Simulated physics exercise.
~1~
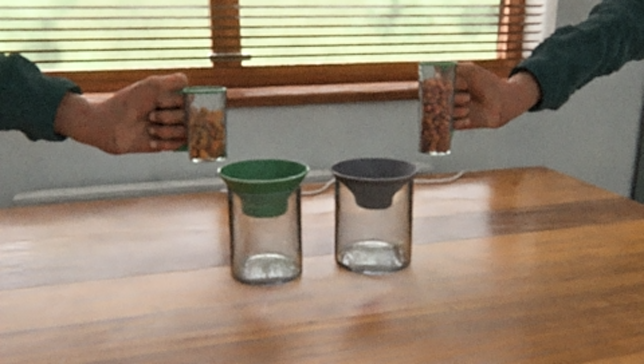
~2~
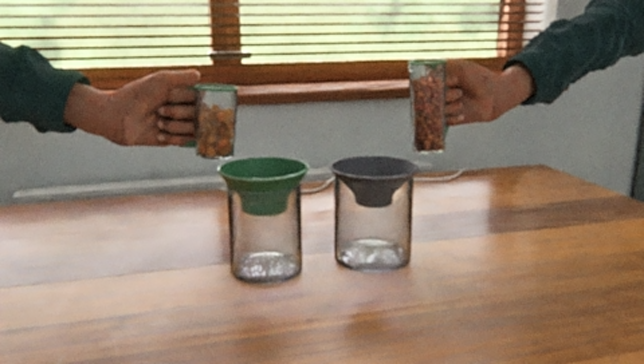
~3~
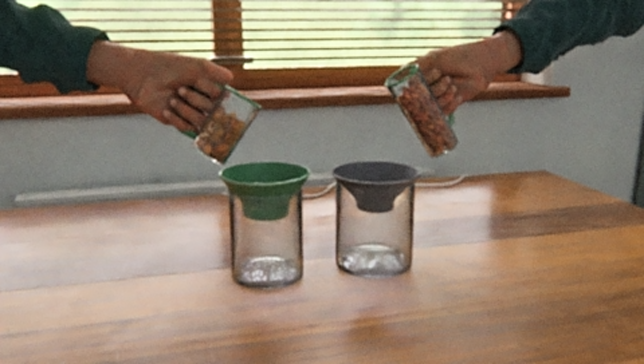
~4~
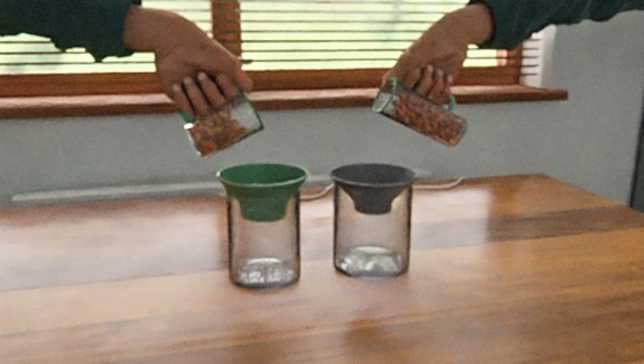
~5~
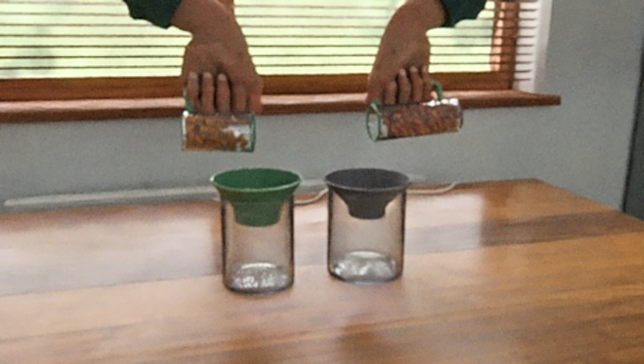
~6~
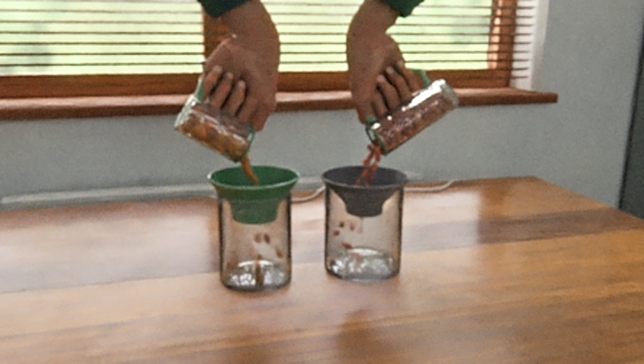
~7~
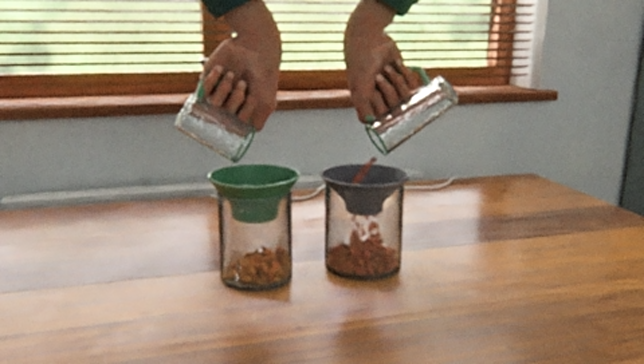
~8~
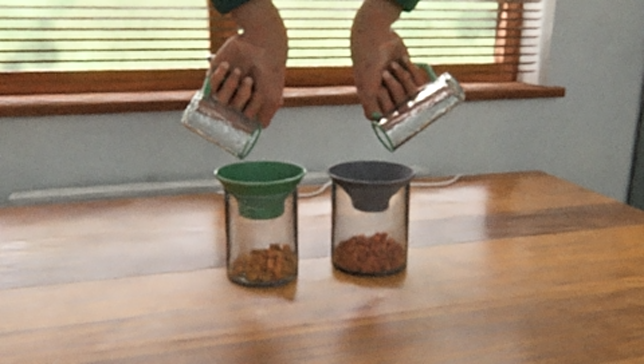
Two clear jars, the left topped with a green funnel and the right with a dark grey one, stand side by side on a glossy wooden table, seen from the front with a slight sway before a blinded window. Two hands in dark green sleeves hold small clear cups of dry, loose pieces, orange-brown at left and reddish at right. The hands turn the cups onto their sides above the funnels, then tip them further. Pieces stream through both funnels, the left cup emptying slightly sooner. Finally both upturned cups are empty, and a low heap rests in each jar.
